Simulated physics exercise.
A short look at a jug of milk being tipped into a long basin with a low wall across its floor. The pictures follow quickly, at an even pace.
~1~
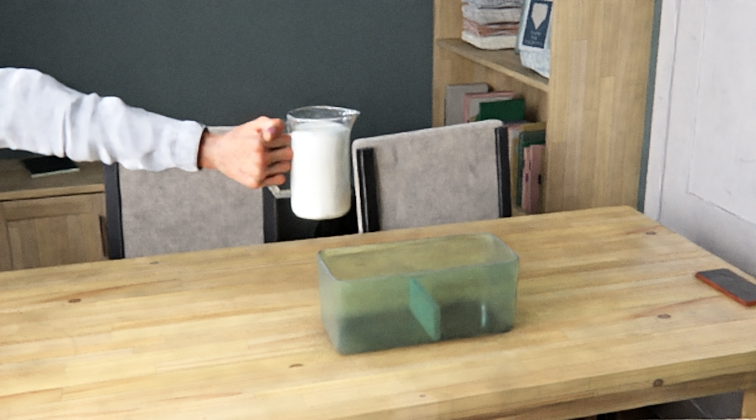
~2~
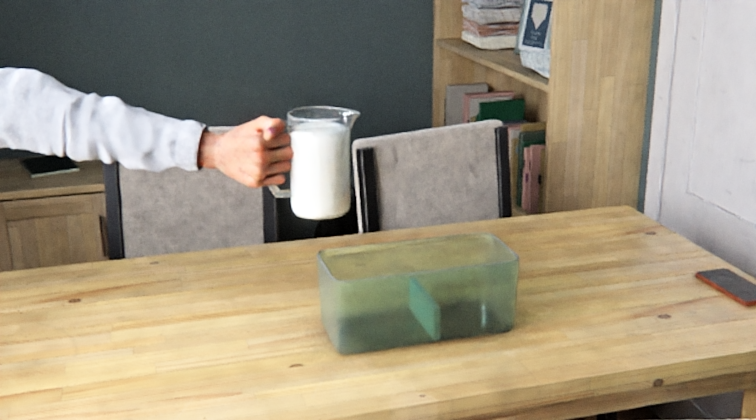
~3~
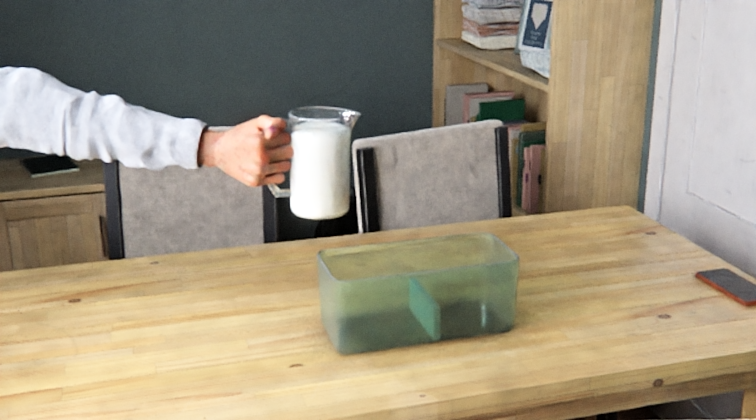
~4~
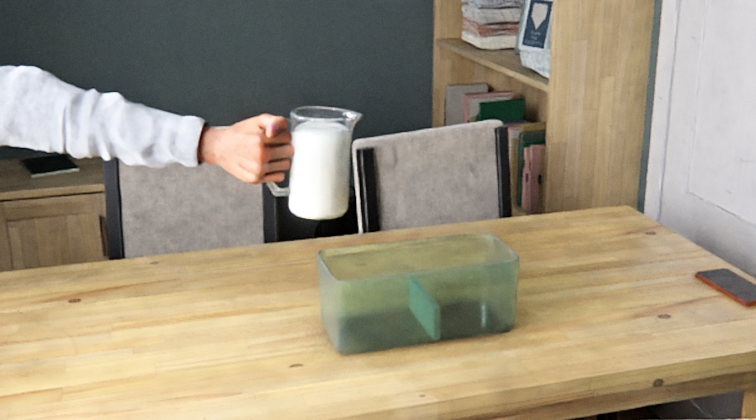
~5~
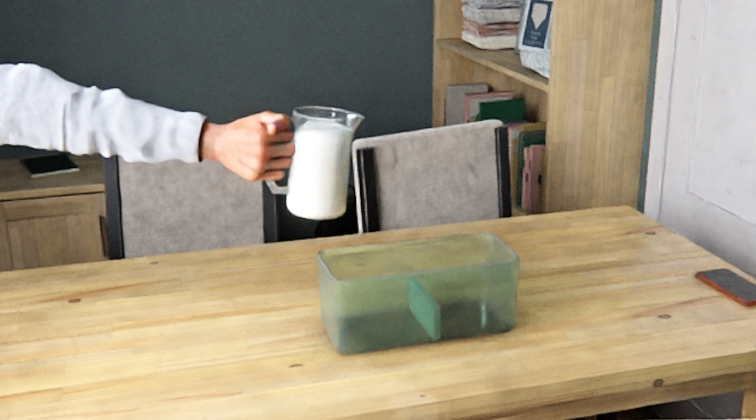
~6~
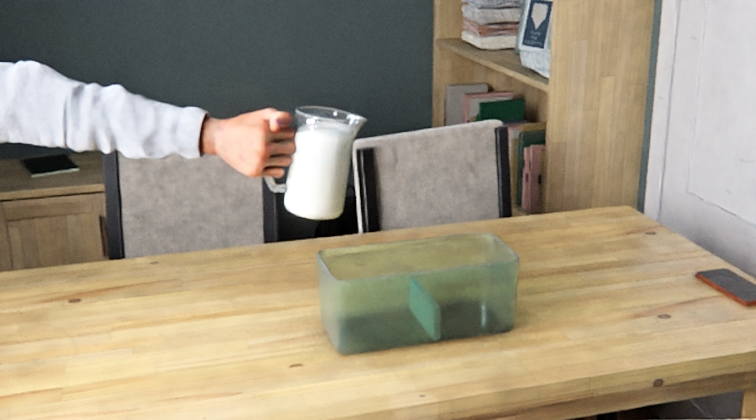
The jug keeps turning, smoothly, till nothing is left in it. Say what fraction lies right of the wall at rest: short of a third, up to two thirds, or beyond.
The share right of the wall is between a third and two thirds.
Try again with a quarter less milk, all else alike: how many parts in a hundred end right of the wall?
Some 25 per cent.
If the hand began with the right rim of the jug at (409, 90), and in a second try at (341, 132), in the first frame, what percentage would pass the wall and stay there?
In turn 85 and 0 in a hundred.
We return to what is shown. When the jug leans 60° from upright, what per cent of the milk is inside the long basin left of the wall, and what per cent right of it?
The left part 0 per cent, the right part 0.
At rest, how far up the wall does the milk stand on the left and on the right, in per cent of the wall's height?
Left: 30 %. Right: 40 %.
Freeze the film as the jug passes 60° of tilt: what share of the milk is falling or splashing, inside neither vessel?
About 10 per cent.
A moment on, the jug is tipped part way and 91 per cent is still to pour, 1 is left of the wall and 0 right of it.
Next, the jug is tipped on its side and 52 per cent is still to pour, 7 is left of the wall and 21 right of it.
Then the jug is tipped right over and 10 per cent is still to pour, 35 is left of the wall and 47 right of it.
Later the jug is tipped right over and 1 per cent is still to pour, 49 is left of the wall and 48 right of it.
In the end 51 per cent lies left of the wall, 48 right of it and 2 outside.
